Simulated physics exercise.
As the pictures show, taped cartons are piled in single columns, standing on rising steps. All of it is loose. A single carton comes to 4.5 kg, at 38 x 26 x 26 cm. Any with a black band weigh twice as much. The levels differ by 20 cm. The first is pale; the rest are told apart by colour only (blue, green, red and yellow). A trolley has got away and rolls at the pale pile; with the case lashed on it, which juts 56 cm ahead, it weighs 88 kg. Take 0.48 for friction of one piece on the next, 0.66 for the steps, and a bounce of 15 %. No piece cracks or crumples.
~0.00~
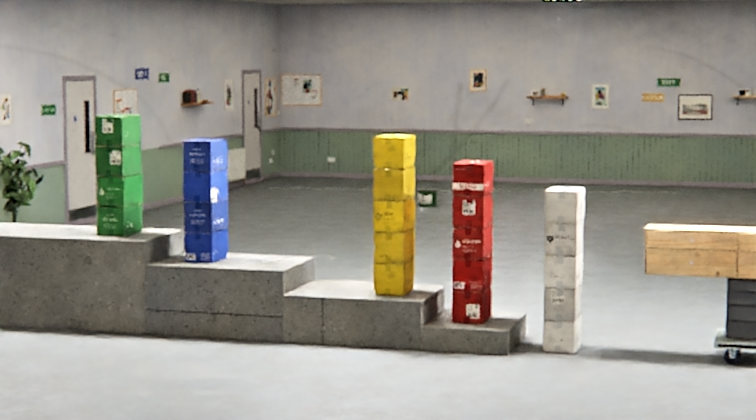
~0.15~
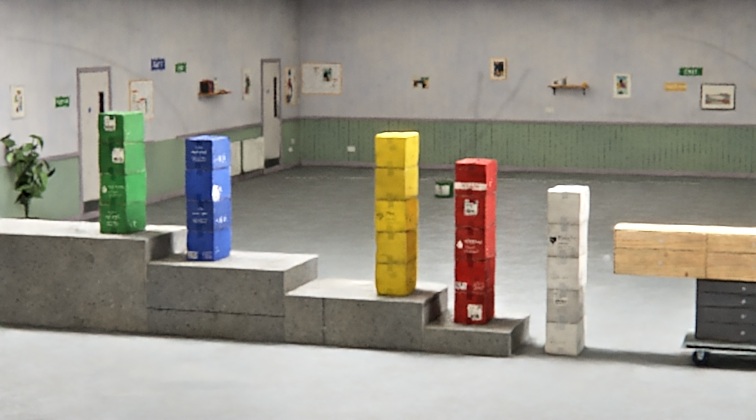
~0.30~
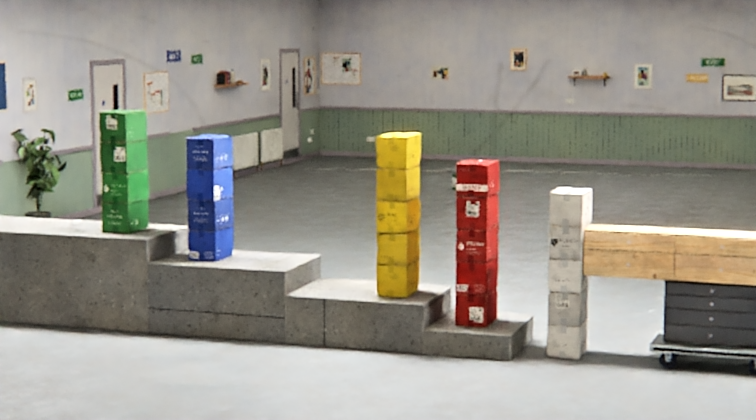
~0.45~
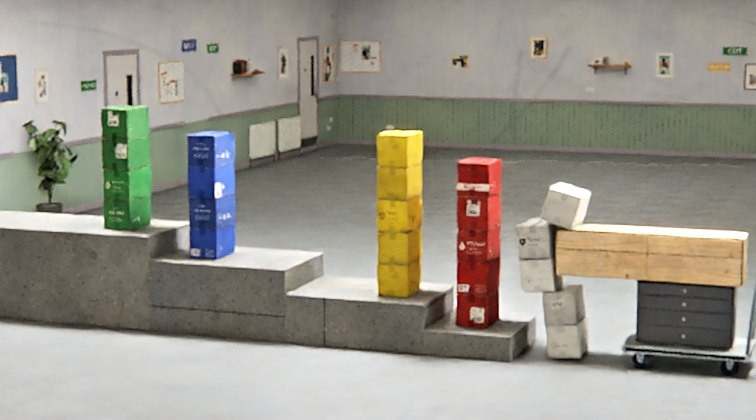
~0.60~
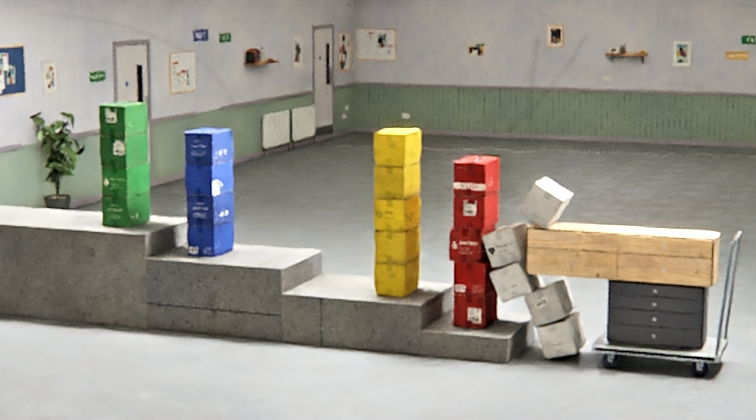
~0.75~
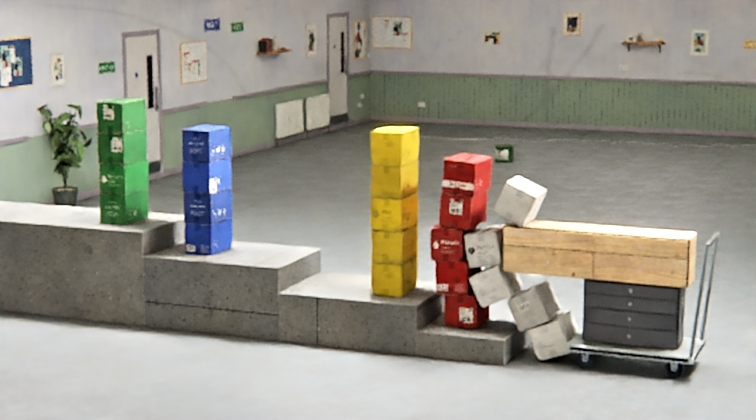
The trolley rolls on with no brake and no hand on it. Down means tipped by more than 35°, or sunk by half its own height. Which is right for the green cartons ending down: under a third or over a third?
Ending down: Fewer than one in three.
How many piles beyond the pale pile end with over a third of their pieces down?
2 in all.
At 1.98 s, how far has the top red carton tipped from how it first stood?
Some 40°.
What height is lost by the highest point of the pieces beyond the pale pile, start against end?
Some 0 cm lower.
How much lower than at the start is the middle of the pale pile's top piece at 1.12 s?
Roughly 10 cm.
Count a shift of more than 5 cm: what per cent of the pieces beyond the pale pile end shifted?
50 per cent.
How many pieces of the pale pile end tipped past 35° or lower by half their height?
3 of them.
Around 1.12 s, 2 of the pale pile down; none of the 4 green cartons down (0 of 18 in all colours); top green carton unmoved; top red carton tipped 12°.
Around 1.98 s, 3 of the pale pile down; none of the 4 green cartons down (7 of 18 in all colours); top green carton unmoved; top yellow carton tipped 65°, 48 cm lower.
Finally (3.0 s), 3 of the pale pile down; none of the 4 green cartons down (7 of 18 in all colours); top green carton unmoved; top yellow carton on its side. That is 0 per cent. Seen by the last camera, middles, top green carton near (122, 115), top yellow carton near (244, 233).
